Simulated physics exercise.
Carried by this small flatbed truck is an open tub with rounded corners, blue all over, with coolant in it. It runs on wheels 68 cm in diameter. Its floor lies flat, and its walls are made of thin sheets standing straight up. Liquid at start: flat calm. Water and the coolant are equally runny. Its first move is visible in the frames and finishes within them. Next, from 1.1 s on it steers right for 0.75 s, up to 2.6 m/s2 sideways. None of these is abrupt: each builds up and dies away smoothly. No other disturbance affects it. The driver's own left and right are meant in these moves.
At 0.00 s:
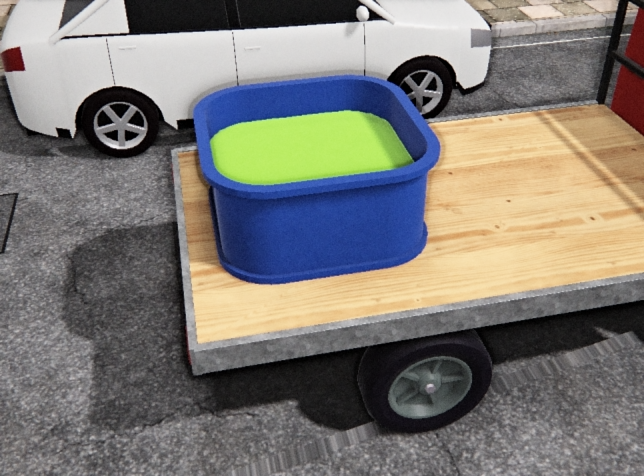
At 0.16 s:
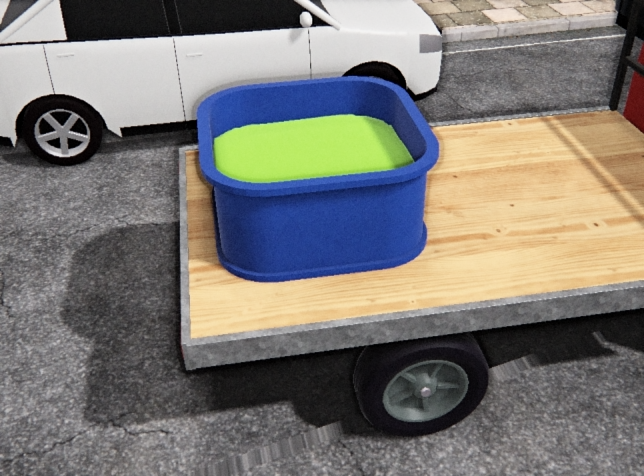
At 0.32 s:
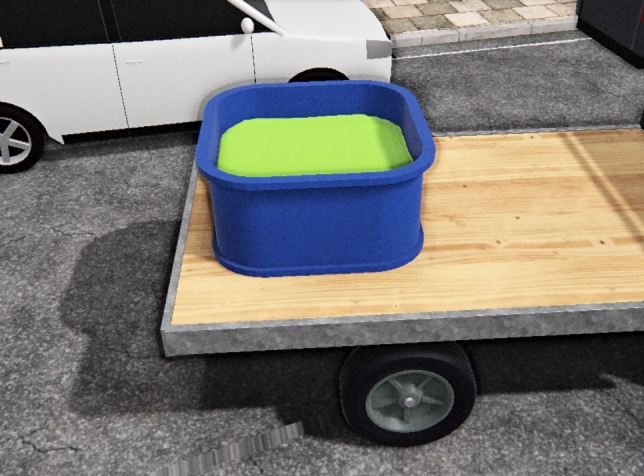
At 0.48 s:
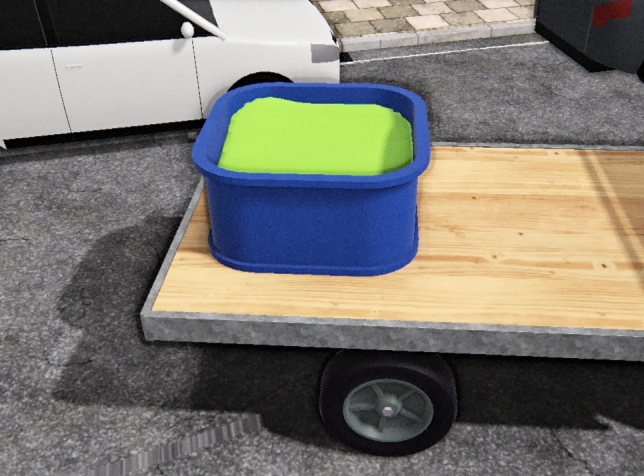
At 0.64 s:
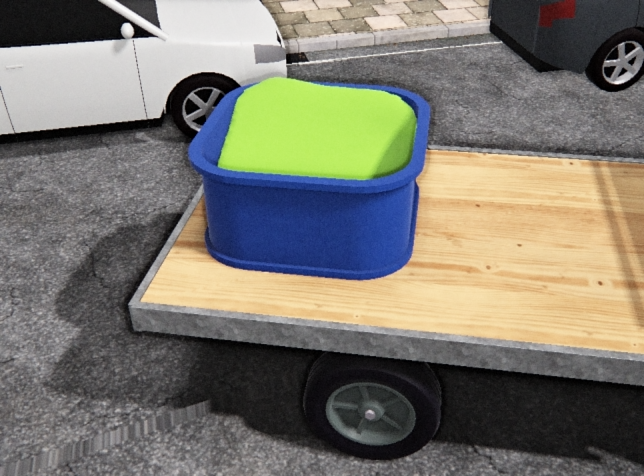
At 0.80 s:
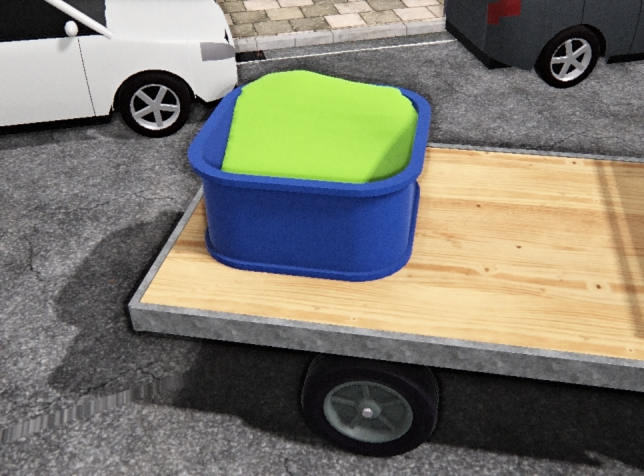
Bright green liquid in a blue tub on a flatbed lay level at first, then heaped up steeply towards the far side as the truck turned and a white car slid leftward behind it.
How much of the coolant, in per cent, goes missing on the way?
Some 7 per cent goes overboard.
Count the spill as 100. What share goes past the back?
Share: Around 10%.
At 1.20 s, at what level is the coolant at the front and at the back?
Close to 32 cm at the front end and 30 cm at the back end.
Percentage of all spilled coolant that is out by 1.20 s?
About 10 percent at that moment.
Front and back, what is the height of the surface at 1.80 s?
I'd put it at about 28 cm in front and about 34 cm behind.
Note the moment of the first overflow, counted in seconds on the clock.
Around 1.0 seconds.
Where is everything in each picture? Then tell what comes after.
The first picture shows the coolant reaches (375, 124) at the front end; it reaches (225, 141) at the back end; no slope yet; the front is on the right, levels are read along the far wall; a wheel hub at (433, 394).
The second picture shows the coolant reaches (379, 125) at the front end; it reaches (229, 141) at the back end; no slope yet.
The third picture shows the coolant reaches (387, 131) at the front end; it reaches (236, 135) at the back end; hardly any slope.
The fourth picture shows the coolant reaches (396, 128) at the front end; it reaches (245, 120) at the back end; it is heaped 3° towards the back and 10° towards the far side.
The fifth picture shows the coolant reaches (402, 120) at the front end; it reaches (250, 100) at the back end; it is heaped 4° towards the back and 23° towards the far side.
The sixth picture shows the coolant reaches (403, 111) at the front end; it reaches (251, 97) at the back end; it is heaped 2° towards the back and 30° towards the far side; a wheel hub at (366, 419).
By 1.20 s it stands 29 cm high behind and 32 cm in front; 1 per cent has gone over the far side.
By 1.80 s it stands 34 cm high behind and 28 cm in front; 1 per cent has gone over the far side.
By 2.40 s it stands 29 cm high behind and 28 cm in front; 4 per cent has gone over the far side.
By 4.84 s 7 per cent has gone over the far side, 22 of 309 litres.
